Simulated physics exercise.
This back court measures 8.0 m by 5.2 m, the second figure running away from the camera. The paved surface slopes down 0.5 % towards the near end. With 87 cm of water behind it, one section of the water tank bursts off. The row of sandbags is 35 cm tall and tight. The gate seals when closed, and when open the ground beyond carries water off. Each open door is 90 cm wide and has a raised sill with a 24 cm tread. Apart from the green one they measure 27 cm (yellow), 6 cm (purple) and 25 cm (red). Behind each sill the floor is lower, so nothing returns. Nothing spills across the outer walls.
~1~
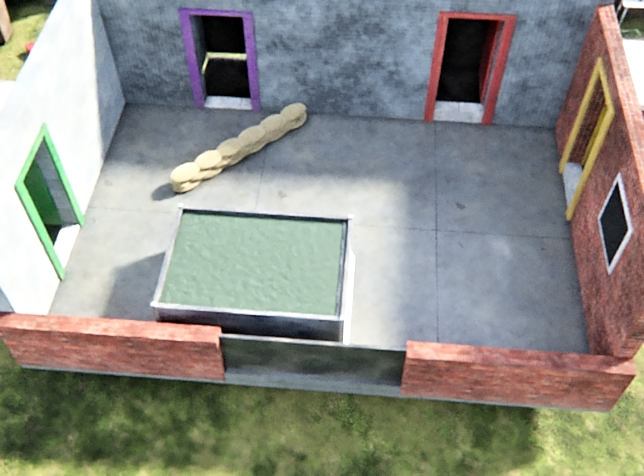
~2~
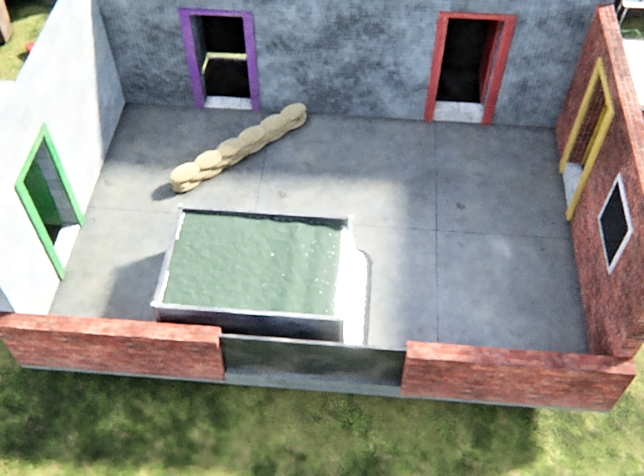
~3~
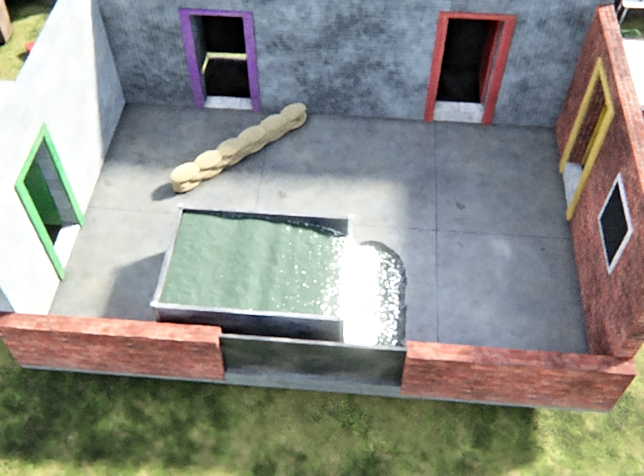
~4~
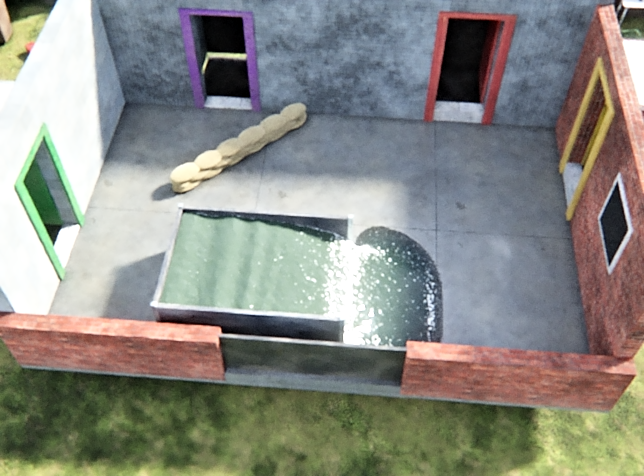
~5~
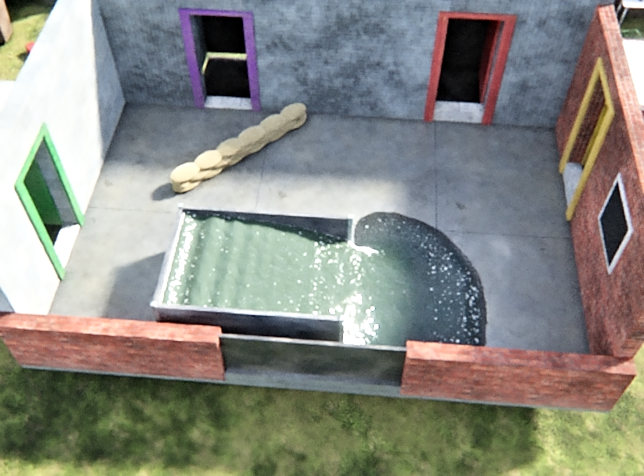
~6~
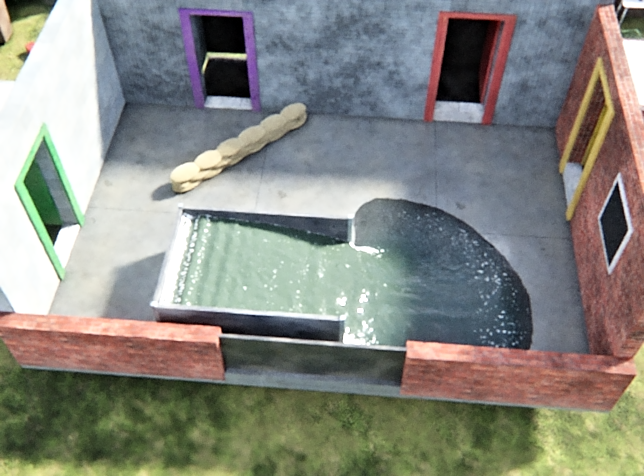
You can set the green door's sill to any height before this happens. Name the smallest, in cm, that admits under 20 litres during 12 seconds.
Some 16 cm above the ground.
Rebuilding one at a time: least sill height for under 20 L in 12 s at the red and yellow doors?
Roughly 24 cm at red and 19 cm at yellow.
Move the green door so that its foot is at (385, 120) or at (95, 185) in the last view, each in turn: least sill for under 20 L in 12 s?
Roughly 11.0 and 12.0 cm.
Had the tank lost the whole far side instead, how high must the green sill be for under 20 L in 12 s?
Then roughly 8.5 cm.
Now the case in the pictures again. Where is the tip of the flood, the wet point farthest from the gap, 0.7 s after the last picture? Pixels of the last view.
Near (563, 200).
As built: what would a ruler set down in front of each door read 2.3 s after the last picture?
In cm: Yellow 24, green 0, purple 0, red 10.
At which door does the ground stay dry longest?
The green one.
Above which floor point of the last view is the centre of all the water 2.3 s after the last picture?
Around (452, 274).
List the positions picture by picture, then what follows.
The first picture shows the water tank at (257, 262) is whole and still, 87 cm deep; the green door at (53, 208) is dry.
In the second picture, the front is at a hidden place, 0.3 m from the gap at (344, 289); 0.4 m2 of floor is wet, 87 cm left at the back.
In the third picture, water pours out at (344, 292) and has run 0.8 m, to (398, 341); about 15 cm deep outside, 87 cm at the back.
In the fourth picture, the front is at (435, 344), 1.4 m from the gap at (344, 293); 3.0 m2 of floor is wet, 87 cm left at the back.
In the fifth picture, the gap is at (344, 294), the front 2.0 m out at (480, 329); the back of the water tank holds 81 cm.
In the sixth picture, the gap is at (344, 294), the front 2.7 m out at (526, 336); the back of the water tank holds 73 cm; the green door at (53, 208), 4.4 m from the gap, is still 4.5 m from the nearest water.
Then, 0.7 s after the last picture water covers 35 % of the floor, deepest (57 cm) near (591, 386); it has not reached the green door.
Then, 2.3 s after the last picture water covers 40 % of the floor, deepest (48 cm) near (554, 140); it has not reached the green door.
Then, 11.3 s after the last picture water covers 95 % of the floor, deepest (18 cm) near (246, 359); 13 cm at the green door, 160 litres in over its 8 cm sill.
At the green door as built, the water peaked near 19 cm, 9.1 s after the last picture.
Run again over the same 12 s with other heights there, 40 litres in over 14 cm, 2 litres over 19.5 cm. The limit of 20 litres is kept from about 16 cm up.
